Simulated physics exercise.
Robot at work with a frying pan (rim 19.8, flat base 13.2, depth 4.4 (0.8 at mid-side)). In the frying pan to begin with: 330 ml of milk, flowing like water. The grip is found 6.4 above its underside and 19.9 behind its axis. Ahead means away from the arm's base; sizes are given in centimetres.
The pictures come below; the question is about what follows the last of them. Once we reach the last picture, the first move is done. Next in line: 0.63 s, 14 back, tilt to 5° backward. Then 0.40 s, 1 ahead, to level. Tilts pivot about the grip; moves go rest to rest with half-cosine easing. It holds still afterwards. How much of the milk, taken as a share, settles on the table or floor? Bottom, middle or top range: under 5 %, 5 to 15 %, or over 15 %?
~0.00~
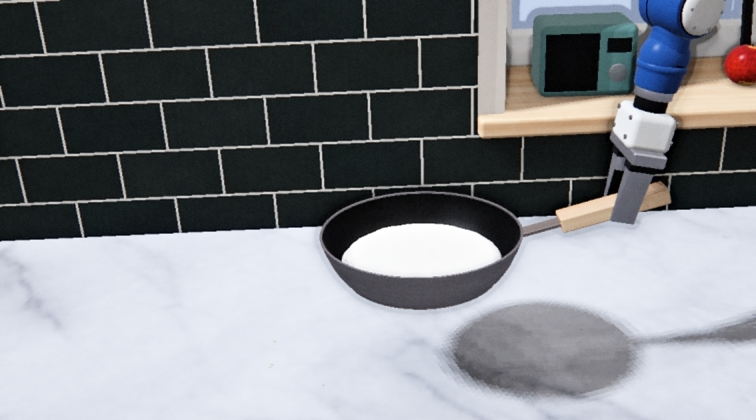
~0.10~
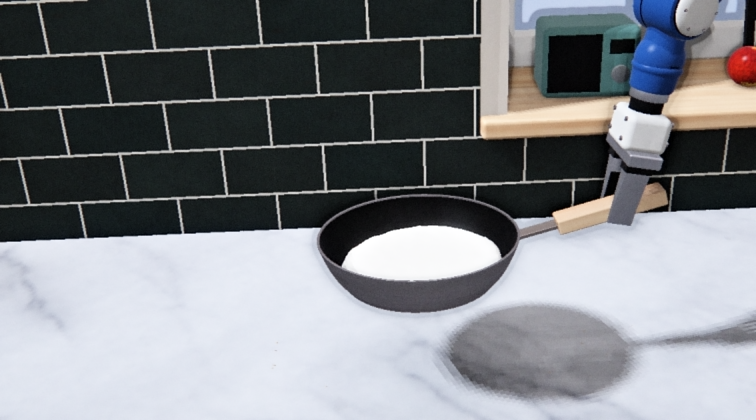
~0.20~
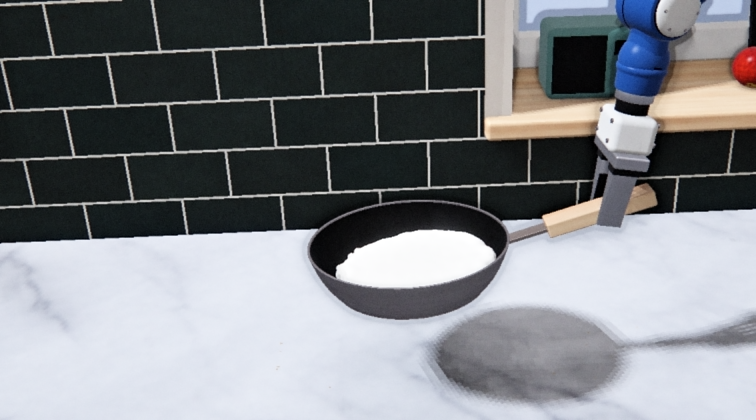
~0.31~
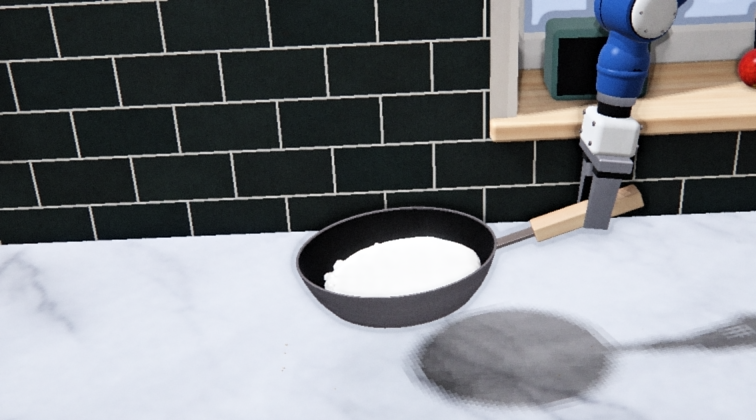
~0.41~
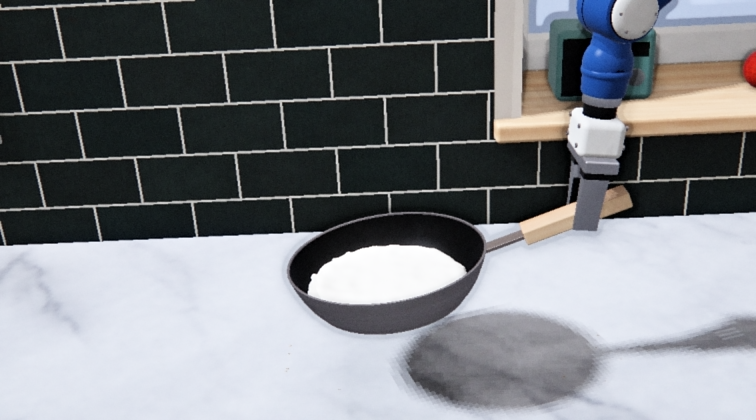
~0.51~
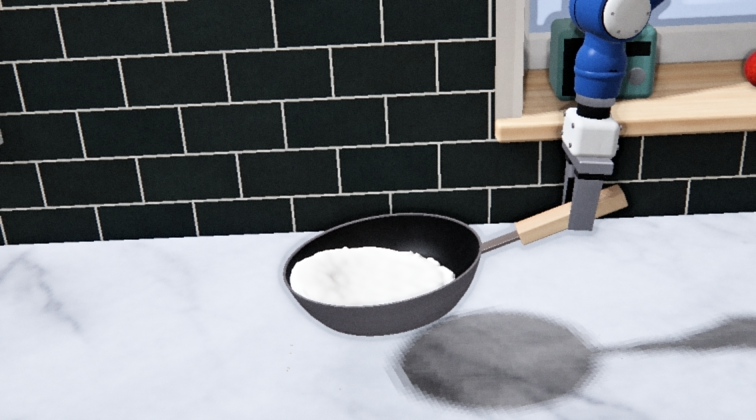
Range: Middle.
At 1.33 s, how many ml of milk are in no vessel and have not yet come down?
It comes to close to 0 ml.
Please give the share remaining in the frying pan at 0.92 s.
95 %, give or take.
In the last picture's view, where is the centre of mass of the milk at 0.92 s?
The centre is around (482, 257) in the last picture.
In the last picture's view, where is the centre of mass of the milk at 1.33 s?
Somewhere close to (532, 253), I'd say.
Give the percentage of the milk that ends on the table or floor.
I'd say somewhere near 10 in a hundred.
After 0.92 s, tilted 2° backward, liquid up to 17 above the table; 315 ml in the frying pan, 15 ml on the table or floor.
After 1.33 s, tilted 3° backward, liquid up to 18 above the table; 300 ml in the frying pan, 30 ml on the table or floor.
After 1.74 s, level, liquid up to 15 above the table; 300 ml in the frying pan, 30 ml on the table or floor.
After 2.54 s, level, liquid up to 15 above the table; 300 ml in the frying pan, 30 ml on the table or floor.
At rest, 300 ml in the frying pan, 30 ml on the table or floor. That is 10 % on the table or floor.
